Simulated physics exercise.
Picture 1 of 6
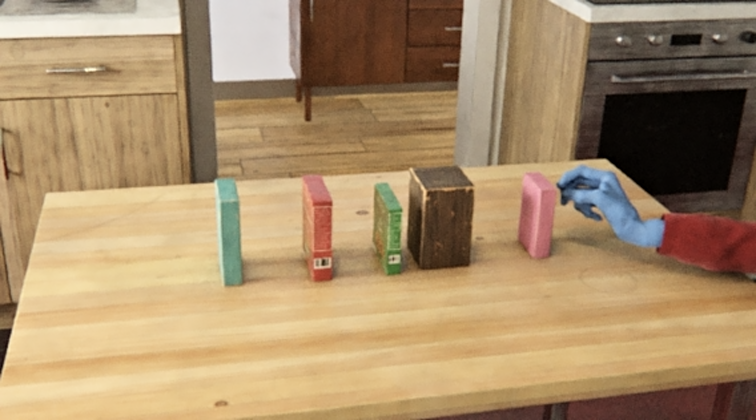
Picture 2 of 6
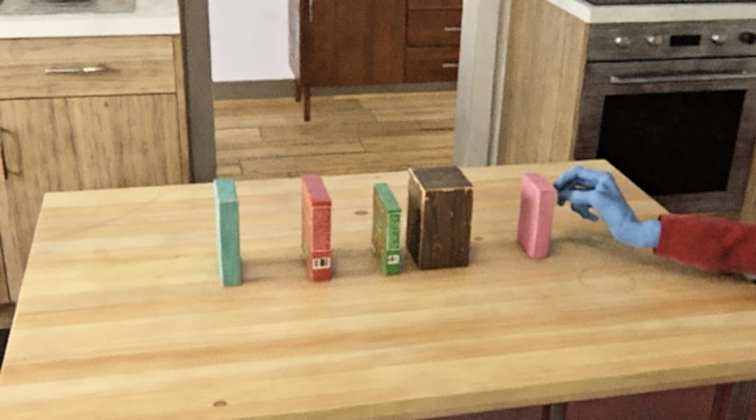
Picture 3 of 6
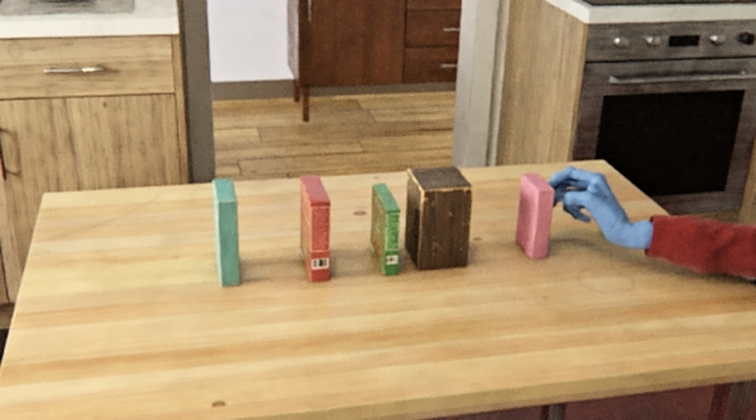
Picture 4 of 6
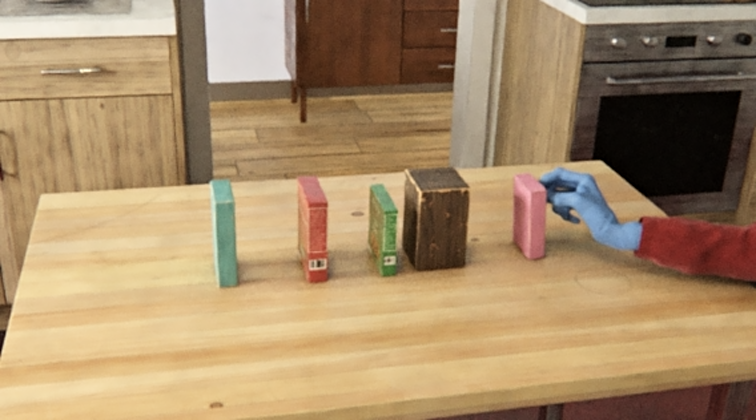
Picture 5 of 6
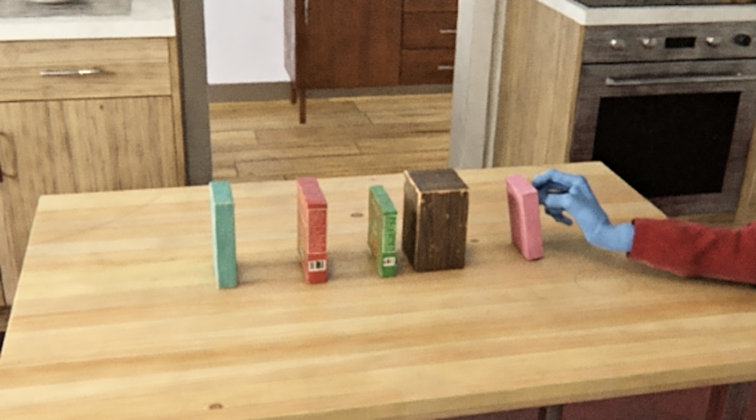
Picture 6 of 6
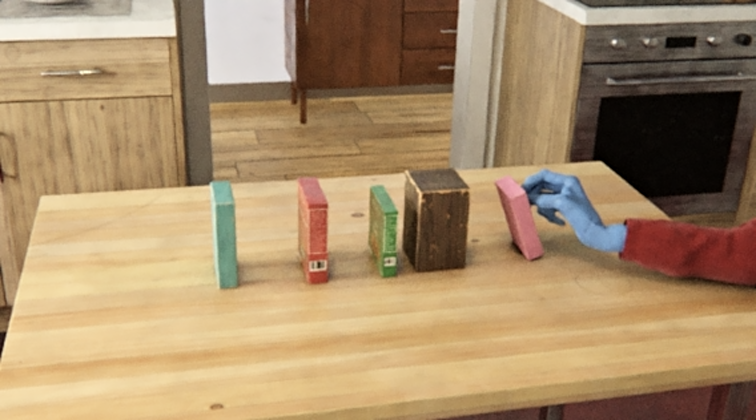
The footage shows a teal block, a red packet, a green packet, a black block and a pink block standing in a row on a wooden table, as a blue-gloved hand on the right pushes the pink block, tilting it leftward.
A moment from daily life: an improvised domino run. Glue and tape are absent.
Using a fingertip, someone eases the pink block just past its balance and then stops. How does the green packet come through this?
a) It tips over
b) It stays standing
It stays standing.
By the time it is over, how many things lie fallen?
Total: 1.
Then, 0.10 s later than the last frame, pink block 39° over.
Then, 0.20 s later than the last frame, pink block 69° over.
Then, 0.30 s later than the last frame, pink block 91° over.
Then, 0.60 s later than the last frame, pink block 90° over.
When it is over, all 3 as before. End places, in pixels of the last picture, green packet near (383, 231).
